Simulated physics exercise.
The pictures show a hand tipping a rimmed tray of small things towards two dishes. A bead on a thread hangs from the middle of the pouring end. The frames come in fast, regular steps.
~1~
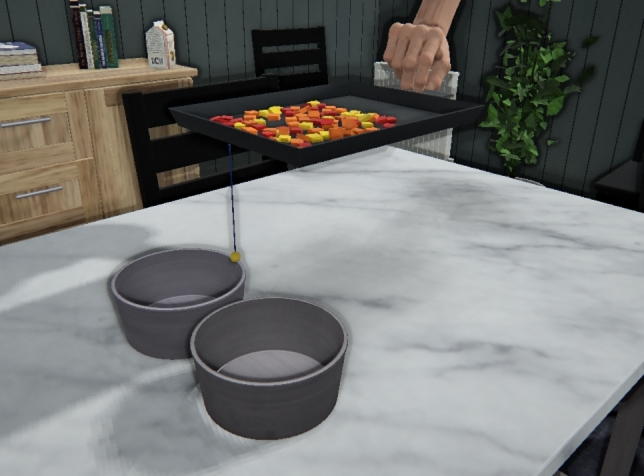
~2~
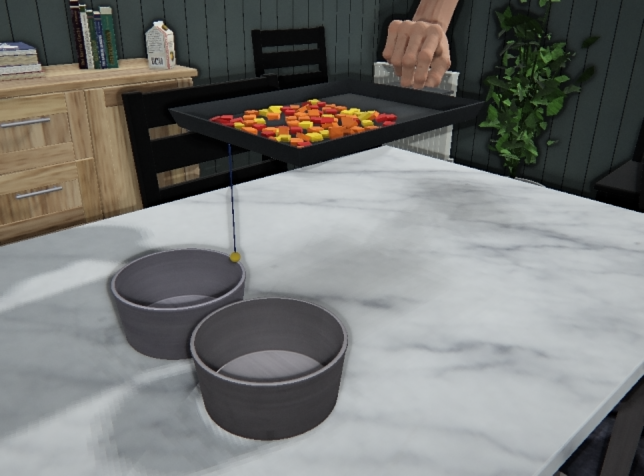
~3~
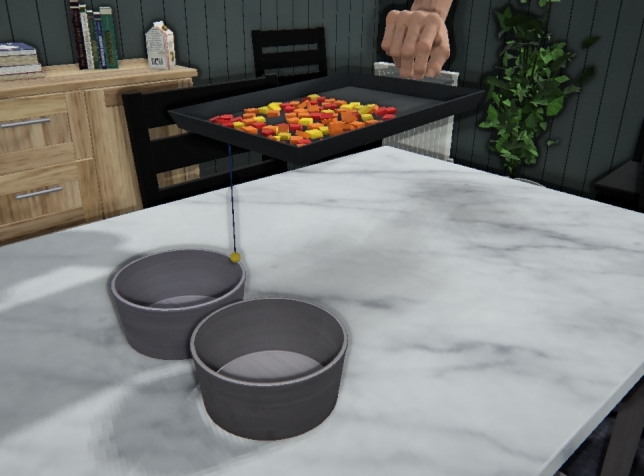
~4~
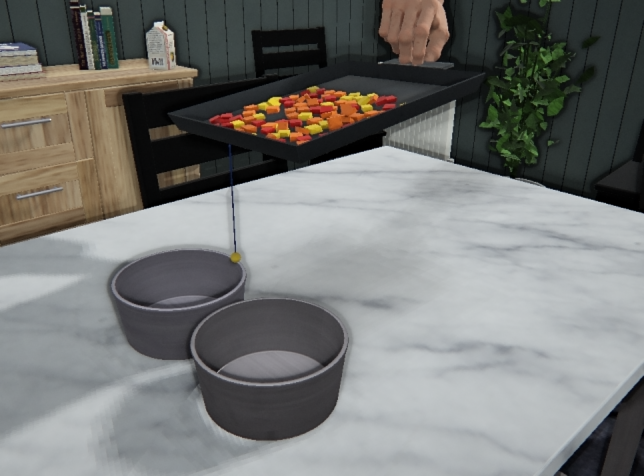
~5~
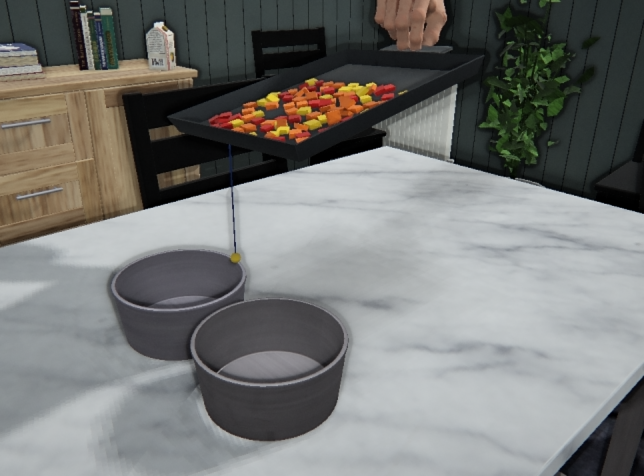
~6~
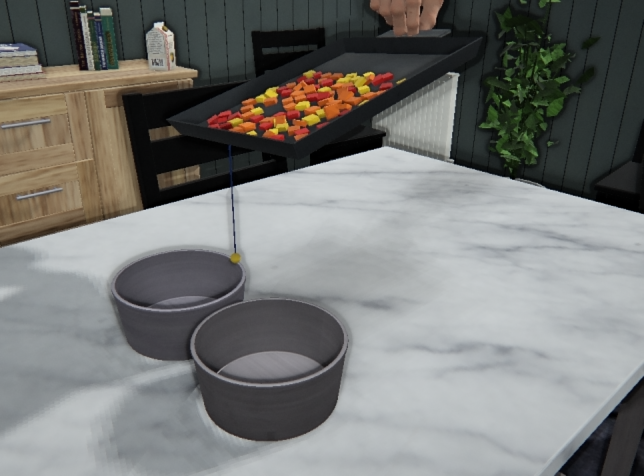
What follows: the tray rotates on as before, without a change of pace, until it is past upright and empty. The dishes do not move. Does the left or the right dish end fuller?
The left dish gets more.
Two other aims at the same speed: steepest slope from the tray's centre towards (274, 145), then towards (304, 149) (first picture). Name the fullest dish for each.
In turn: The right one; the right one.
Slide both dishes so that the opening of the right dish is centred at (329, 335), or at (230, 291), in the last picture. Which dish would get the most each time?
At the first place the left-hand dish, at the second the left one.
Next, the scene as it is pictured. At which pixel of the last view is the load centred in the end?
At about (165, 307).
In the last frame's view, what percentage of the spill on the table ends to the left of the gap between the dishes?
About 90 per cent.
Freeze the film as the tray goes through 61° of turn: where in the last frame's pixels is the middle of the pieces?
Around (235, 100).
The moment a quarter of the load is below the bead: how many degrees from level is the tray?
At some 95 degrees.
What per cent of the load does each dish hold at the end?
The left dish has 60 per cent, the right dish has 0.
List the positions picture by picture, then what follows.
In the first frame, corners of the pouring end (177, 108) and (300, 146), level; middle of the load (316, 122), mosaic tiles; left dish (123, 319); right dish (208, 392); bead on its thread (236, 257).
In the second frame, corners of the pouring end (177, 109) and (300, 145), level; middle of the load (316, 121).
In the third frame, corners of the pouring end (177, 110) and (299, 144), tipped barely, lowest at the left corner; middle of the load (315, 117).
In the fourth frame, corners of the pouring end (176, 113) and (298, 142), tipped a little, lowest at the left corner; middle of the load (315, 110).
In the fifth frame, corners of the pouring end (175, 115) and (296, 141), tipped a little, lowest at the left corner; middle of the load (314, 104).
In the sixth frame, corners of the pouring end (175, 117) and (294, 139), tipped clearly, lowest at the left corner; middle of the load (312, 98); left dish (124, 320); right dish (208, 393).
Just after the last frame, tray tipped steeply; every one on the tray.
A moment on, tray tipped past a quarter turn; about a tenth on the tray; roughly a third in the left dish; about a tenth outside both; roughly half in the air.
Further on, tray tipped past a quarter turn; roughly half in the left dish; roughly half outside both.
When it is over, tray tipped past a quarter turn; not one in the right dish; roughly half in the left dish; roughly half outside both.
